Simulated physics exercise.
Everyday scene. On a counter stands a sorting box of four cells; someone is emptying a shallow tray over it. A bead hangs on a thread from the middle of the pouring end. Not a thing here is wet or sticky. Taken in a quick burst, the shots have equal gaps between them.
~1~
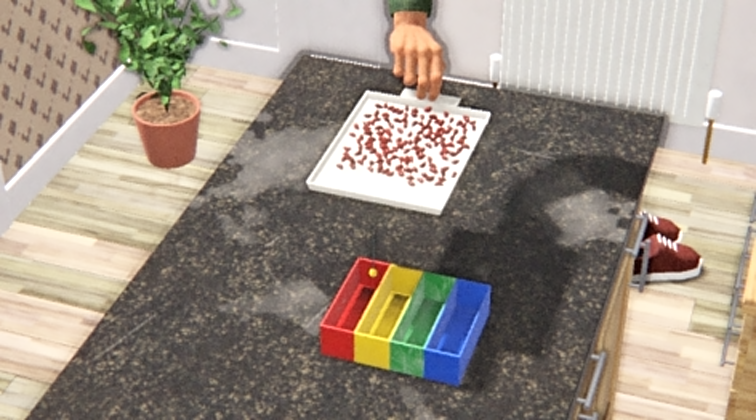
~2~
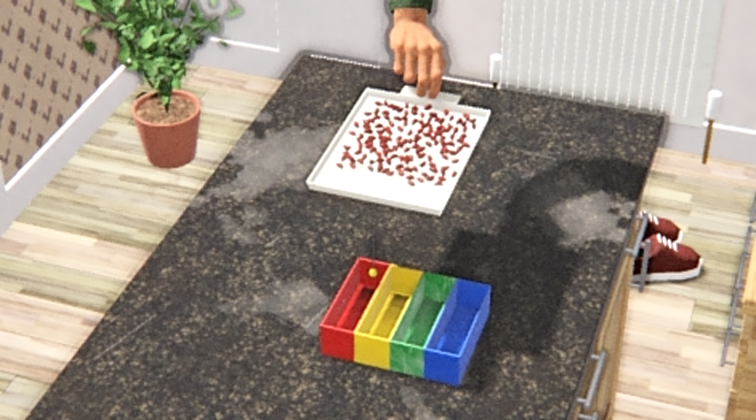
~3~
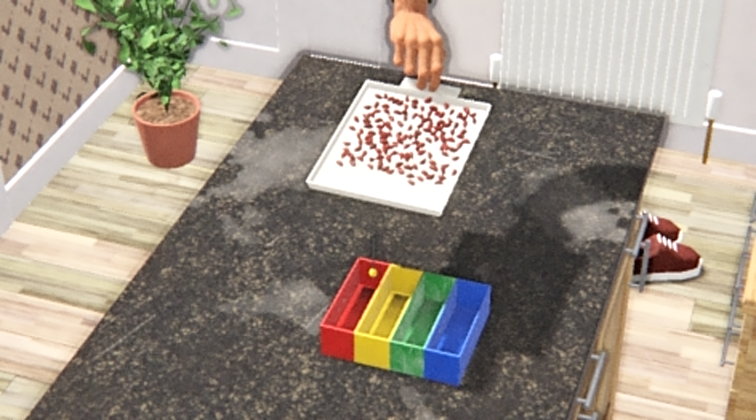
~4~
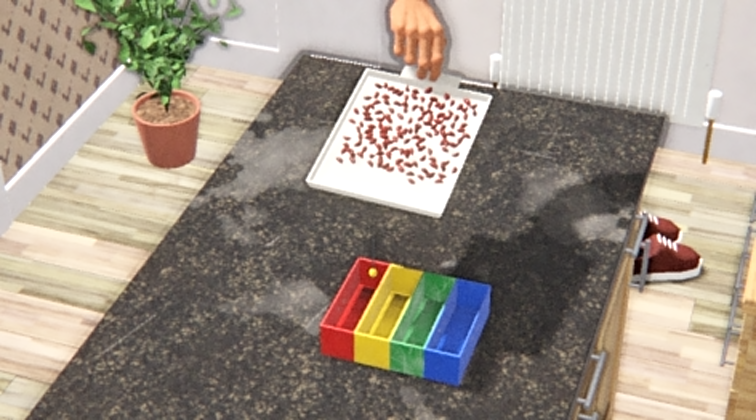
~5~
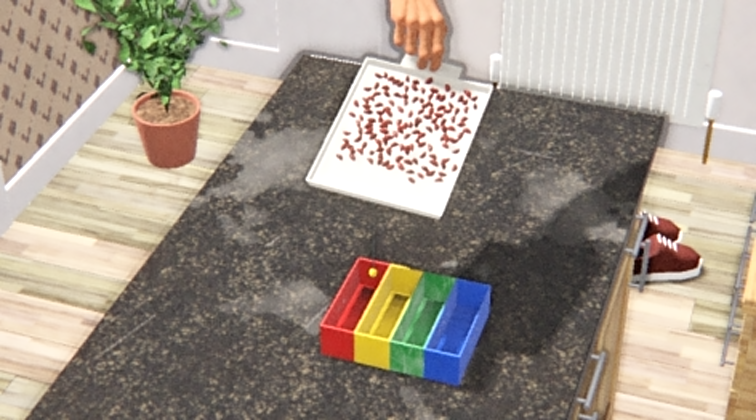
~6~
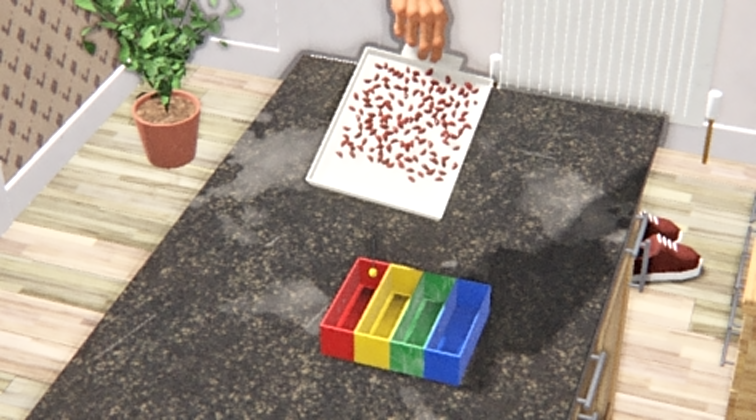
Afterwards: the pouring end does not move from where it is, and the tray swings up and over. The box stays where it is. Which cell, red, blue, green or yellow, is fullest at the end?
The green cell is fullest at the end.
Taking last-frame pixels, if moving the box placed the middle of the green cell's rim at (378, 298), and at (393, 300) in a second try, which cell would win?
Try 1 - that blue cell; try 2 - blue.
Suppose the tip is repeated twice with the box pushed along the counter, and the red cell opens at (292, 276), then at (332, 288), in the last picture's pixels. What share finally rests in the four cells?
Near 40 % and 90 %.
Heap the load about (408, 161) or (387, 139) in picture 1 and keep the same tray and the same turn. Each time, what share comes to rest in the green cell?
Roughly 50 per cent, then roughly 50 per cent.
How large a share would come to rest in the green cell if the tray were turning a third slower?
I'd put it near 40 per cent.
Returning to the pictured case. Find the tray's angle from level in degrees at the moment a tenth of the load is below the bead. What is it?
Angle: Close to 75°.
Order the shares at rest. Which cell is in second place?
The cell in yellow.
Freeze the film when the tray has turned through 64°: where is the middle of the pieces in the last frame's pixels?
The load is centred about (408, 181).
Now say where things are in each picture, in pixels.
Corners of the pouring end near (310, 182) and (439, 207), level; middle of the load near (410, 143), kidney beans; bead on its thread near (373, 273); red cell near (338, 340); yellow cell near (372, 348); green cell near (407, 356); blue cell near (442, 364), in the first frame.
Corners of the pouring end near (310, 181) and (439, 208), level; middle of the load near (411, 142), in the second frame.
Corners of the pouring end near (310, 181) and (439, 209), tipped barely, lowest at the right corner; middle of the load near (411, 137), in the third frame.
Corners of the pouring end near (310, 180) and (439, 211), tipped a little, lowest at the right corner; middle of the load near (411, 131), in the fourth frame.
Corners of the pouring end near (310, 179) and (439, 213), tipped a little, lowest at the right corner; middle of the load near (411, 126), in the fifth frame.
Corners of the pouring end near (310, 178) and (439, 215), tipped clearly, lowest at the right corner; middle of the load near (411, 120); red cell near (338, 340); yellow cell near (372, 348); green cell near (407, 356); blue cell near (442, 364), in the sixth frame.
Shortly afterwards, tray tipped steeply; all but a few on the tray; a little falling or outside the box.
Next, tray tipped past a quarter turn; near a third on the tray; near a quarter in the green cell; a little in the yellow cell; a little in the blue cell; only a few in the red cell; near a quarter falling or outside the box.
Some moments later, tray tipped past a quarter turn; near half in the green cell; near a quarter in the yellow cell; a little in the blue cell; a little in the red cell; a little falling or outside the box.
In the end, tray tipped past a quarter turn; near half in the green cell; near a quarter in the yellow cell; a little in the blue cell; a little in the red cell; a little outside the box.
